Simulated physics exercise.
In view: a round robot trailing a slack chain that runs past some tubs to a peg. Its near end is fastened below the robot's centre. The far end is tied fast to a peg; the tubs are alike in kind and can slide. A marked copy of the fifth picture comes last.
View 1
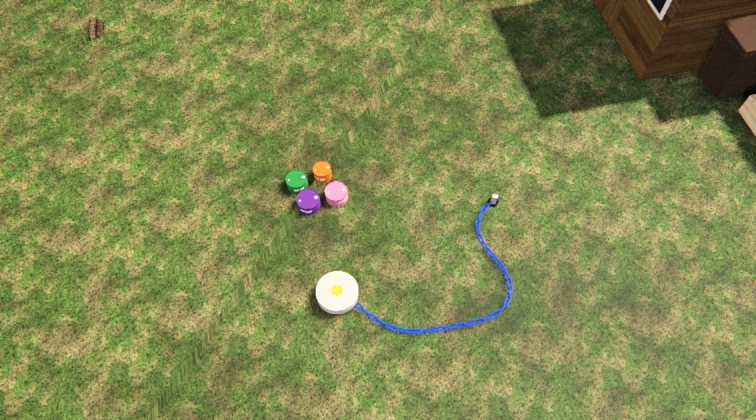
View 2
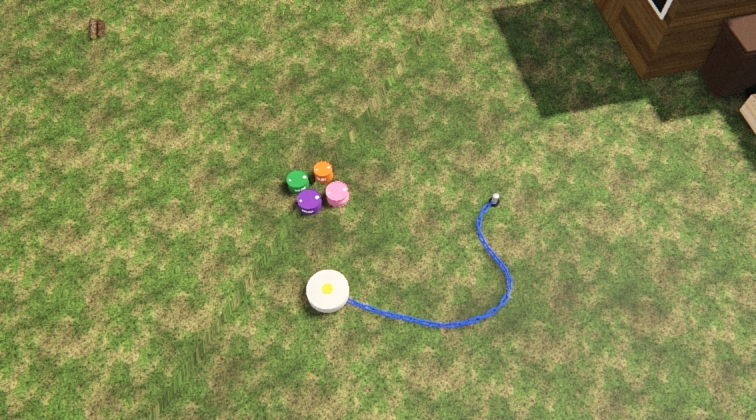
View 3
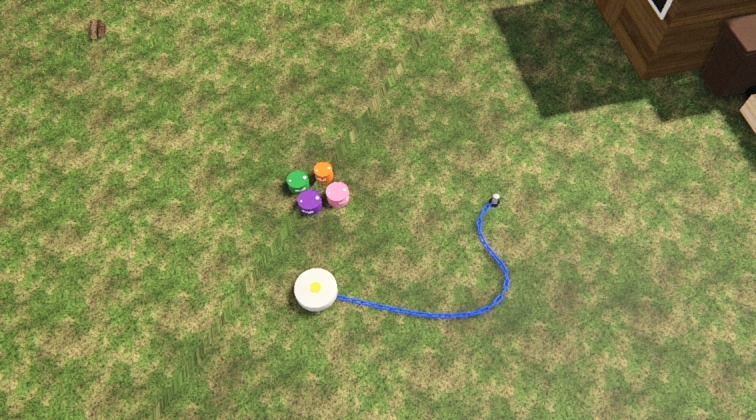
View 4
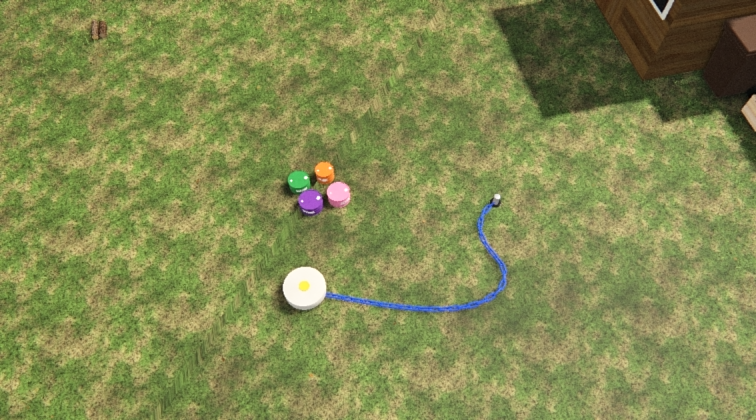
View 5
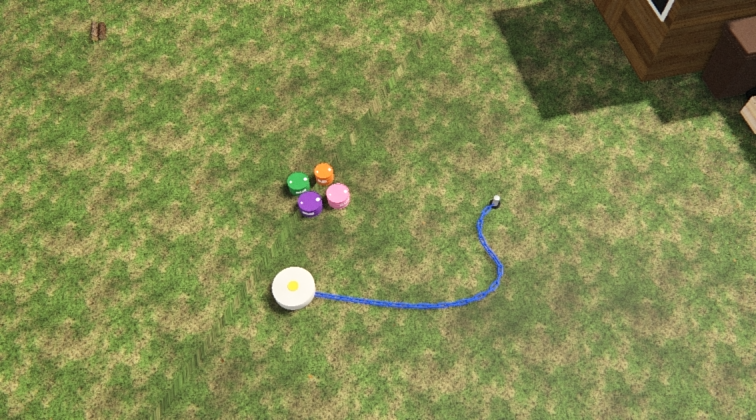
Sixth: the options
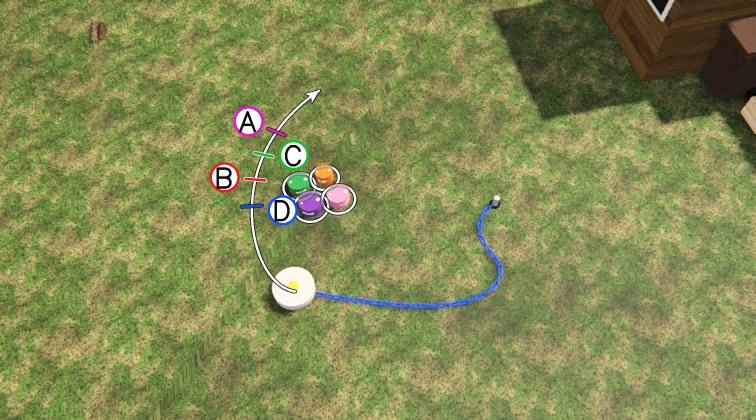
White round robot sliding left across grass, drawing out a curved blue rope tied to a peg, below four coloured tubs.
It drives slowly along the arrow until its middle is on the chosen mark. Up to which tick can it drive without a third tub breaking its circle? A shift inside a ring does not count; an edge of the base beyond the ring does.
Mark A.
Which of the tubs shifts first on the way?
The purple tub.
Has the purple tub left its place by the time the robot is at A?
By then, yes.
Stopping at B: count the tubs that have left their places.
The count is none.
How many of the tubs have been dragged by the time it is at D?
The count is none.
On the marked copy, A at (276, 132); B at (255, 180); C at (264, 155); D at (252, 206); the route from (295, 292) via (255, 182) to (319, 91).
Taking A. A third of the way, robot (253, 236).
Two thirds of the way, robot (254, 175).
When it is over, robot (275, 128); green tub (300, 182); purple tub (317, 193); one over the rings.
As for the rest, B is within the limit but short; C is within the limit but short; D is within the limit but short.
